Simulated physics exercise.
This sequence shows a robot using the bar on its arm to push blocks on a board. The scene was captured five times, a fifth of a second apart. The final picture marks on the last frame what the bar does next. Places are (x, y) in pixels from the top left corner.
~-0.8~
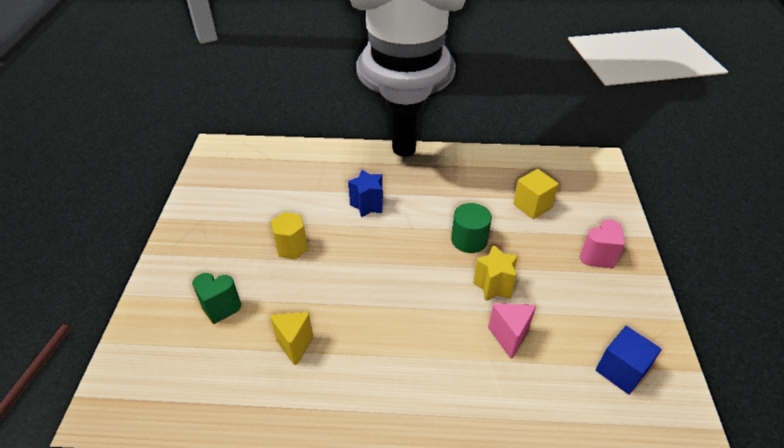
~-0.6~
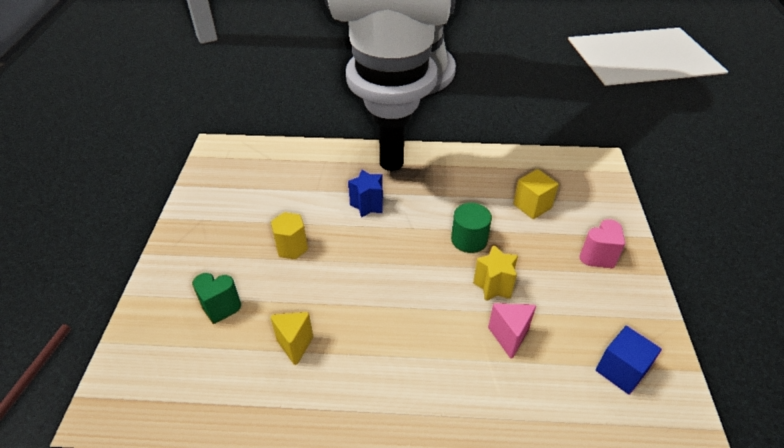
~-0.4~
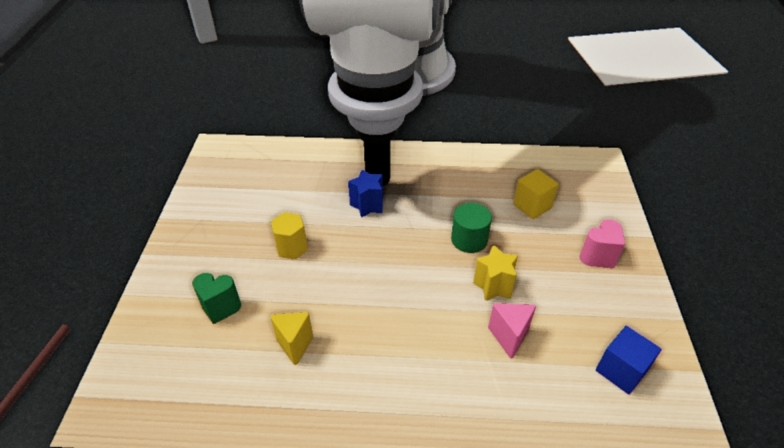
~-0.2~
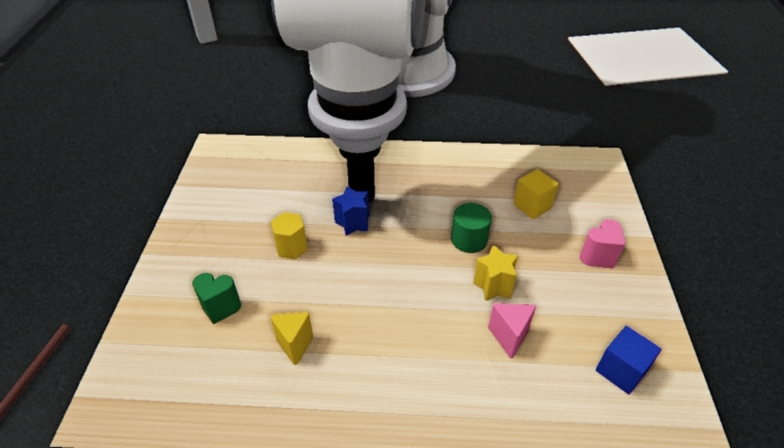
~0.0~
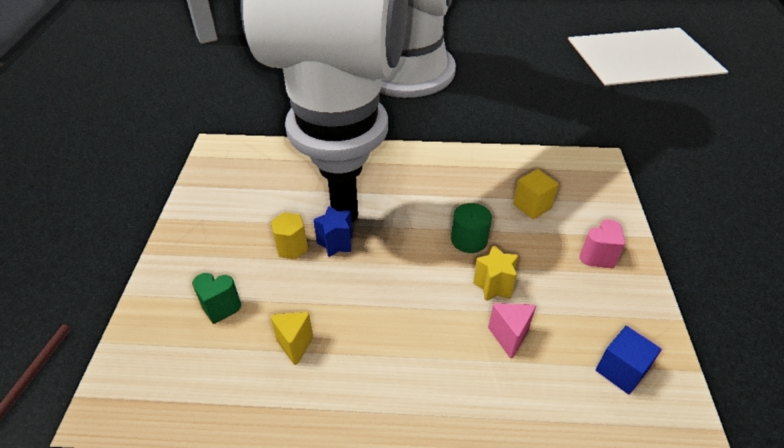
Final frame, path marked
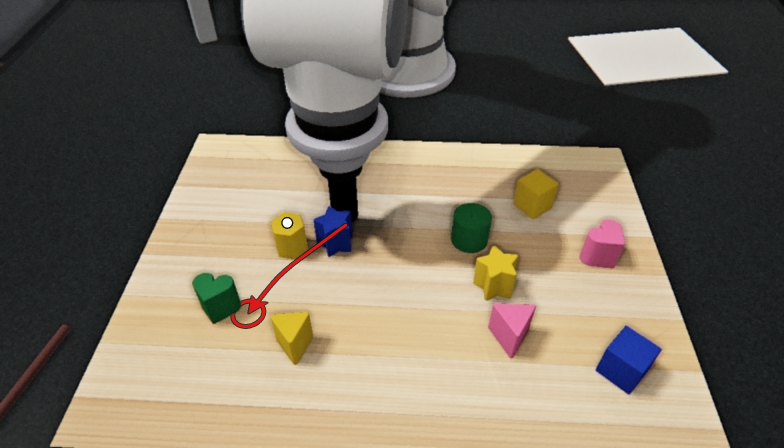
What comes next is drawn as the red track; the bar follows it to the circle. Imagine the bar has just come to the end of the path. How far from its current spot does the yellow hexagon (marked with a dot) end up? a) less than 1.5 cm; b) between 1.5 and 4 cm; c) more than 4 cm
I choose b.
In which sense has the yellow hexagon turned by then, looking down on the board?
That block twists clockwise.
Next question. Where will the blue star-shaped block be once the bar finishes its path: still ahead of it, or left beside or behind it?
I predict the bar has moved past it.
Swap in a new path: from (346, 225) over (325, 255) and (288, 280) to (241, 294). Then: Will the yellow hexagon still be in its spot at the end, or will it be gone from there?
At the end of the path, it will still be in place.
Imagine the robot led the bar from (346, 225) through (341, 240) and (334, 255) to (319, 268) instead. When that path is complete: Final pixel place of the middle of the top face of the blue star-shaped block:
At the end it should sit near (304, 265).
Drawn move, from (346, 225) through (295, 263) to (248, 313); the dot is on the yellow hexagon.
On the path given first. One third of the way, bar (311, 240); yellow hexagon (278, 225), turned 20° clockwise; blue star-shaped block (310, 246), turned 25° anticlockwise.
Two thirds of the way, bar (275, 269); yellow hexagon (261, 230), turned 55° clockwise; blue star-shaped block (301, 261), turned 85° anticlockwise.
At the end, bar (245, 304); green heart-shaped block (203, 288), turned 20° clockwise; yellow hexagon (261, 230), turned 55° clockwise; yellow triangle still; blue star-shaped block (301, 261), turned 90° anticlockwise.
